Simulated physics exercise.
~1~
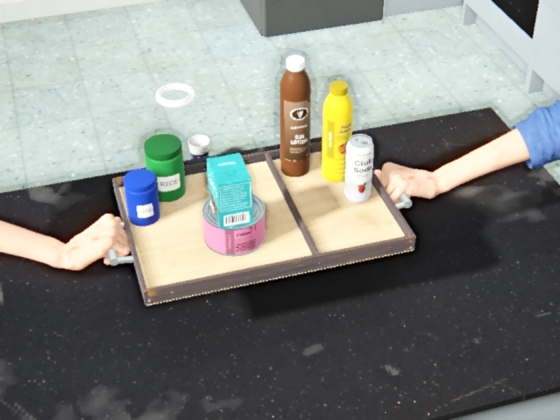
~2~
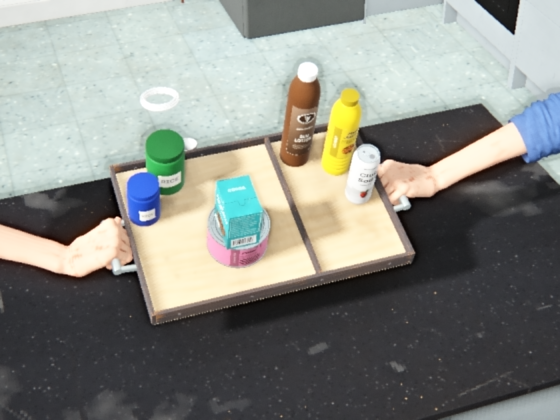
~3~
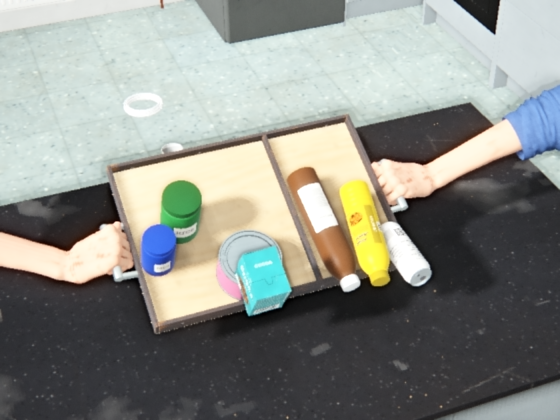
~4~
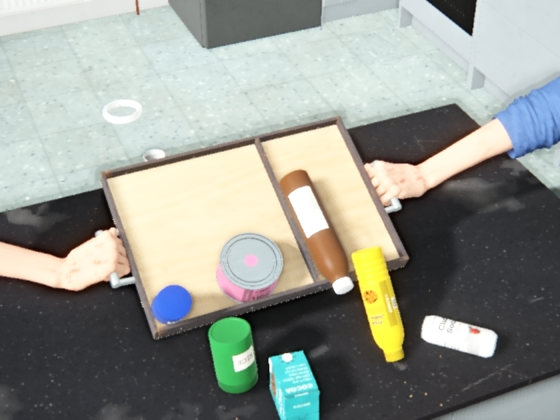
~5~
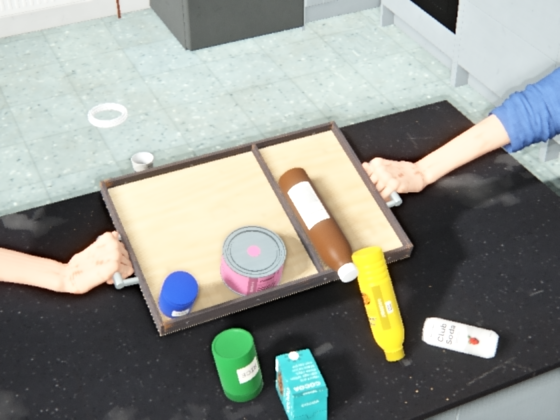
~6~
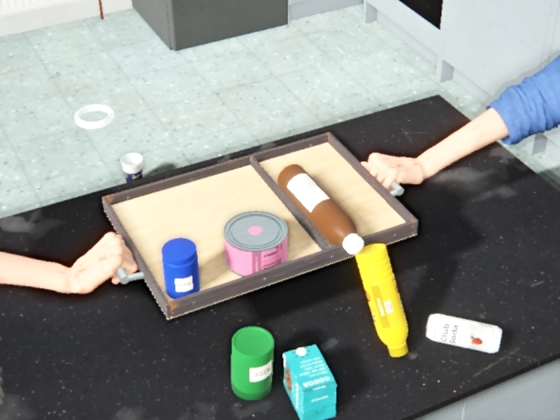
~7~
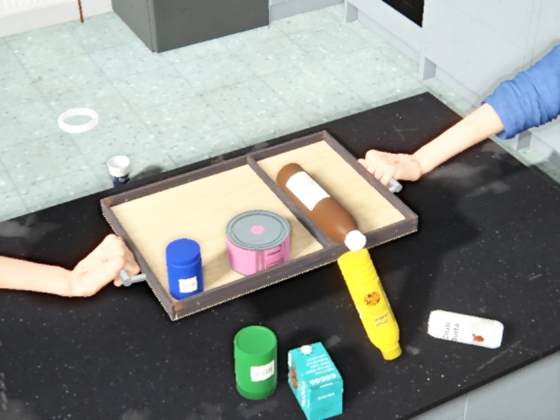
Above a black counter, two hands tip a loaded tray, spilling four containers, then level it.
